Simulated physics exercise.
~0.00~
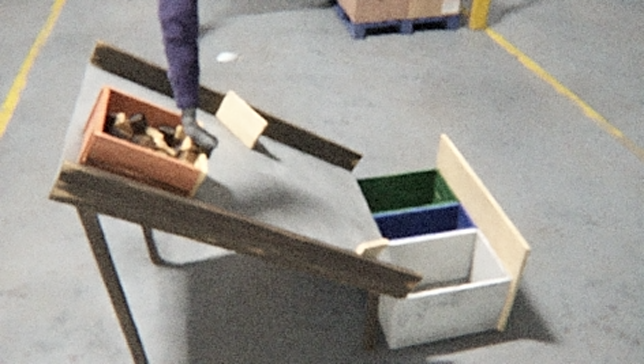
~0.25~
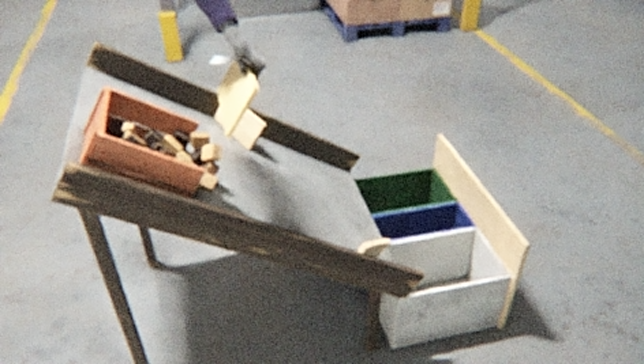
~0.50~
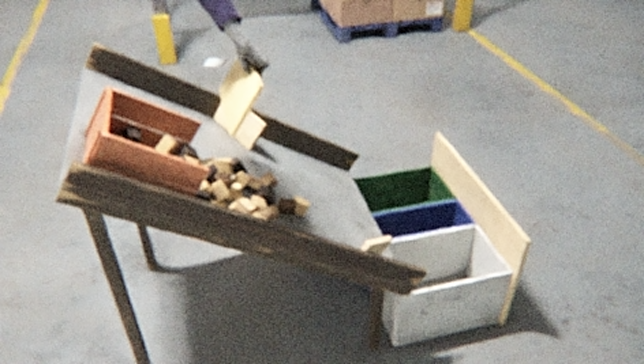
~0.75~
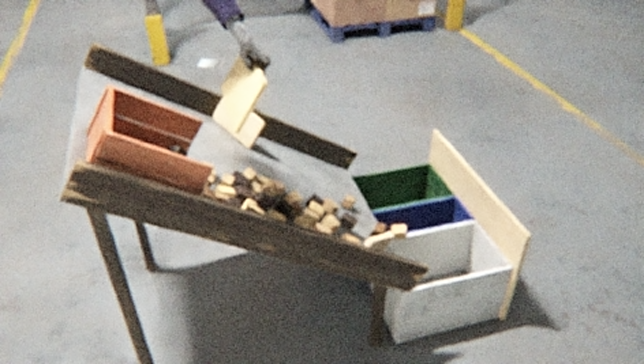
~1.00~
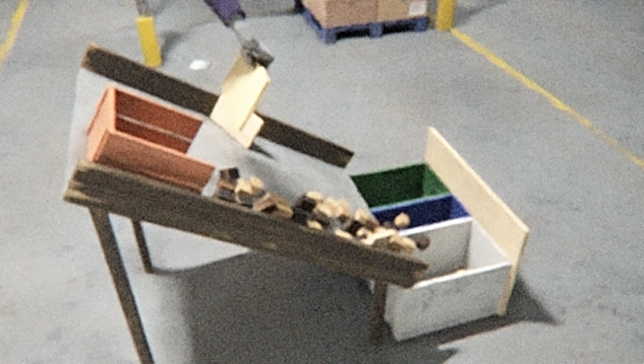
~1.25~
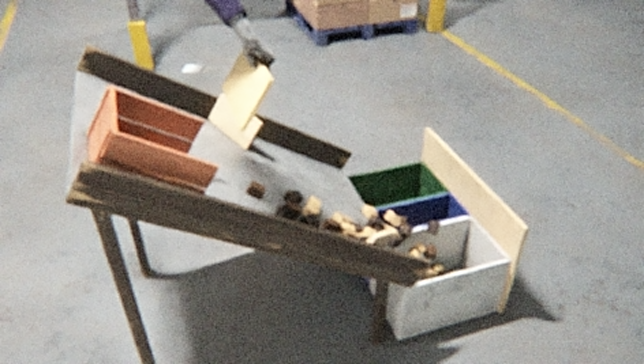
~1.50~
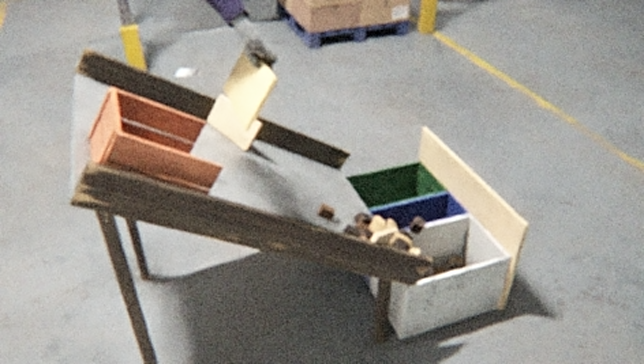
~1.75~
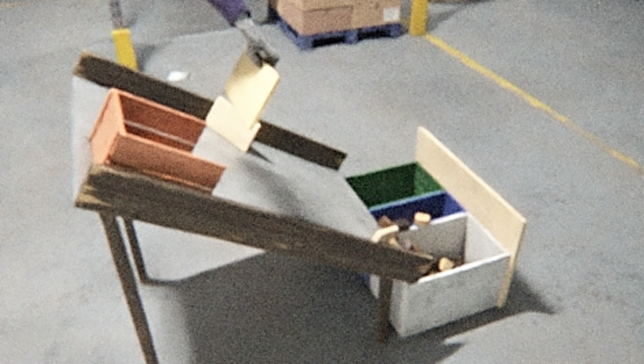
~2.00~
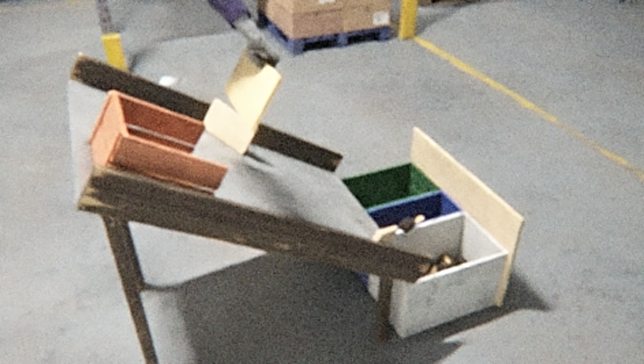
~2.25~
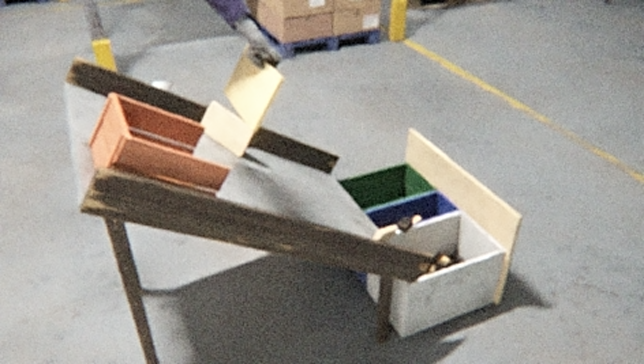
Wooden blocks tumble from the orange box down the sloped table into the white and blue bins.
